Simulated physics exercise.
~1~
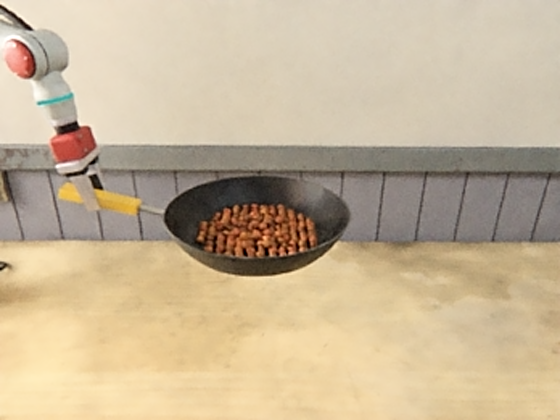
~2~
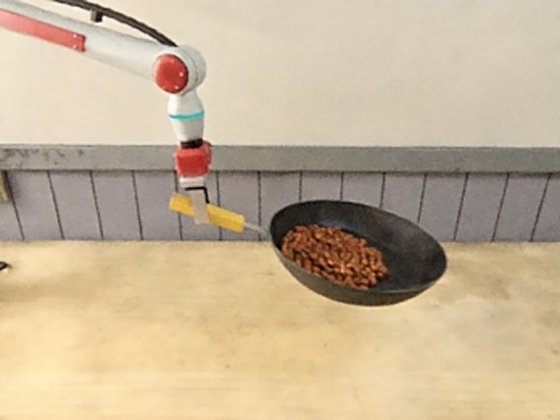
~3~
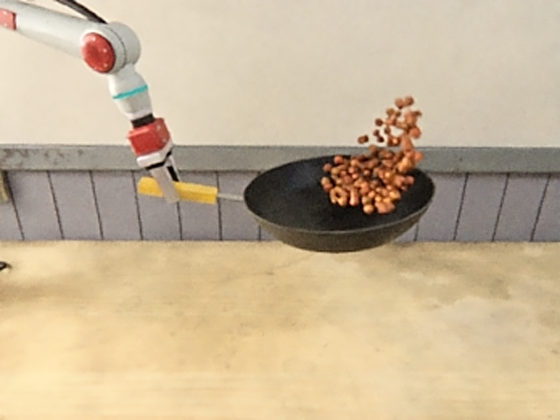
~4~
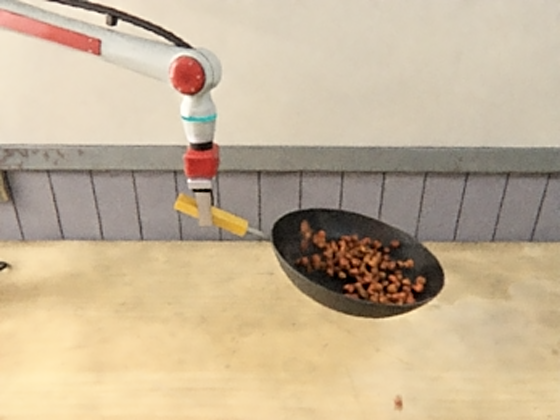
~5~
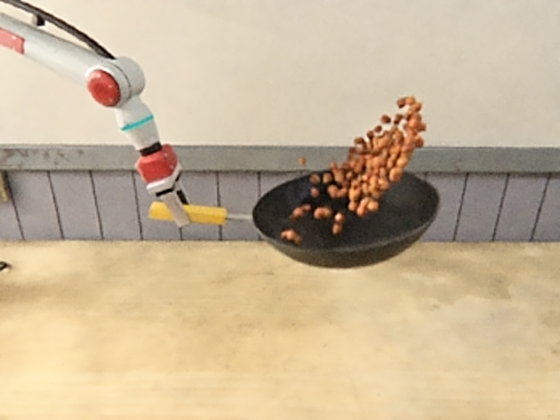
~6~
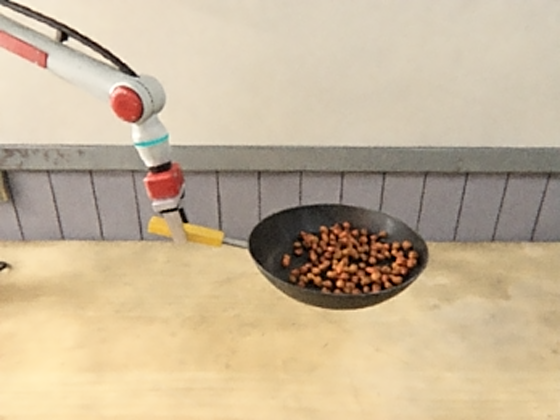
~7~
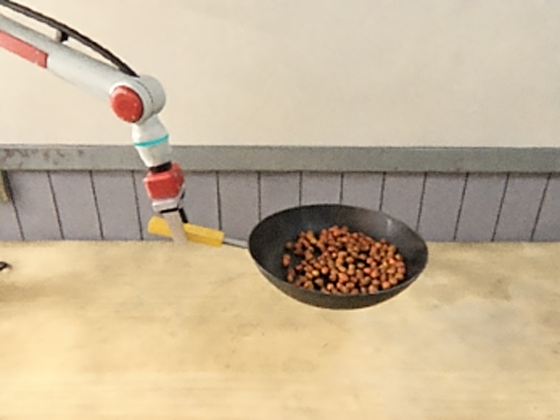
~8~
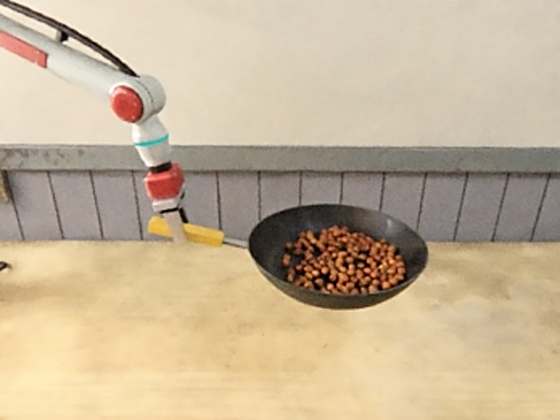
Above a pale wooden tabletop, in front of a cream wall with grey panelling, a white and red robot arm holds a dark frying pan of brown nuts by its yellow handle. The arm swings the pan to the right and slightly down, then lifts it, and some nuts leap up over the far side. It dips again, tipping forward, as a stray nut drops below the pan. Another upward jerk tilts it back and throws a larger cluster into the air. The pan lowers, catches nearly all of them, and stays level and still.
